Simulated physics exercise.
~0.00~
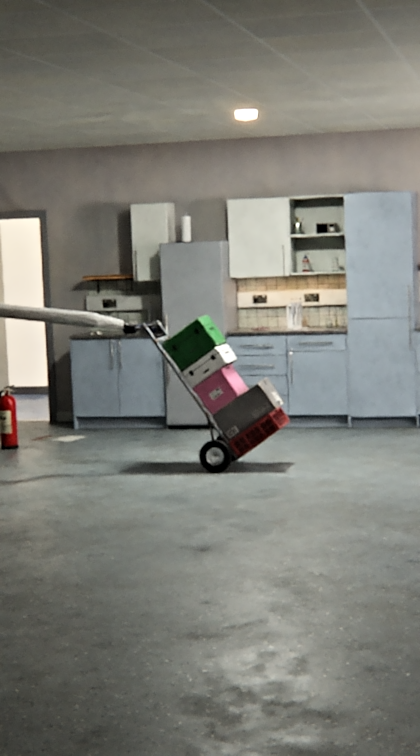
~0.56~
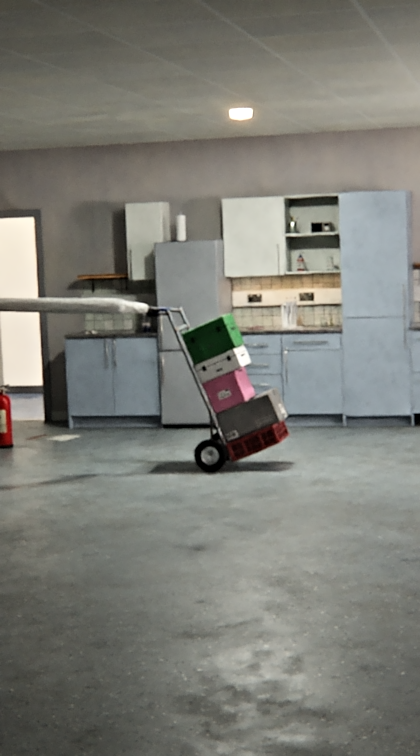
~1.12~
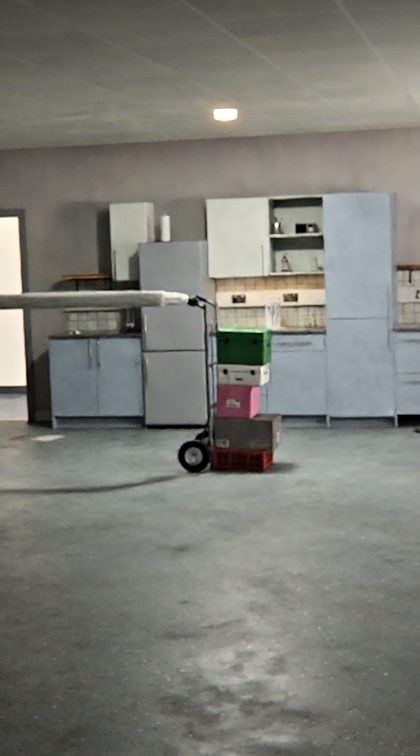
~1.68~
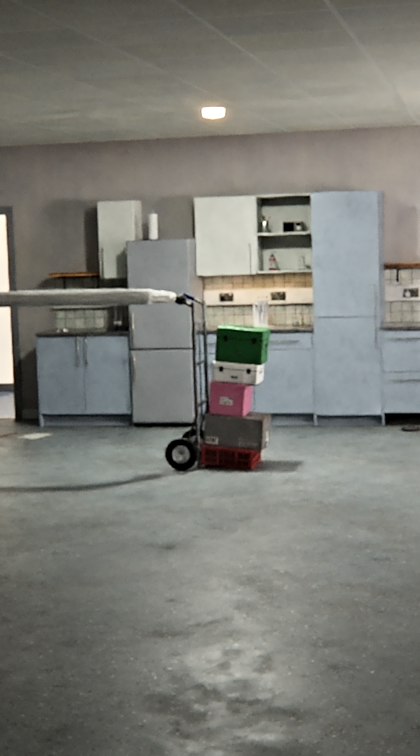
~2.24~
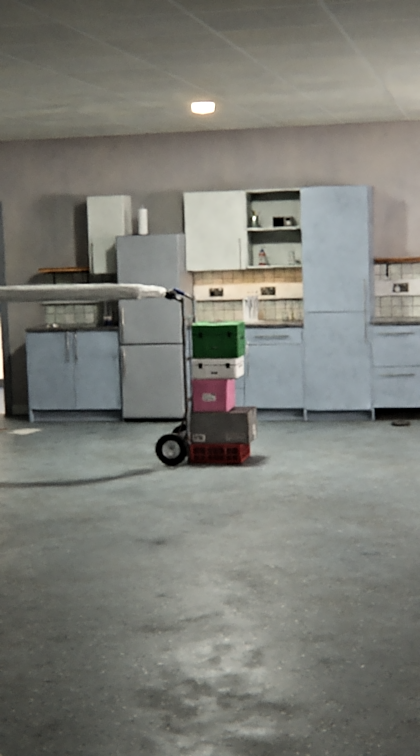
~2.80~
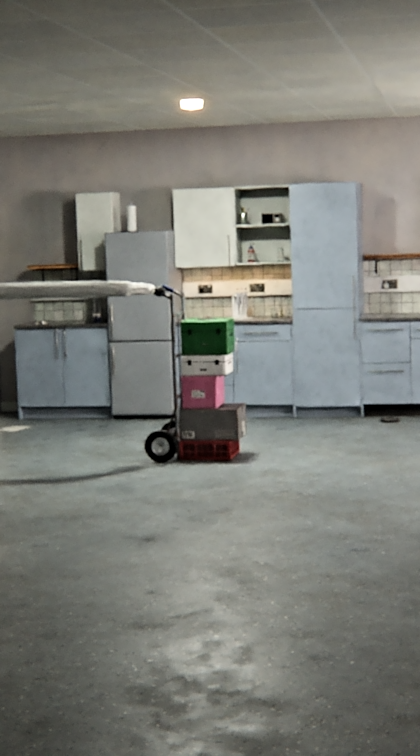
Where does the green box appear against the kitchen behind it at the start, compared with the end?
At the start the green box is tilted in front of the fridge. By the end it sits level, just to the right of the fridge, in front of the counter area.
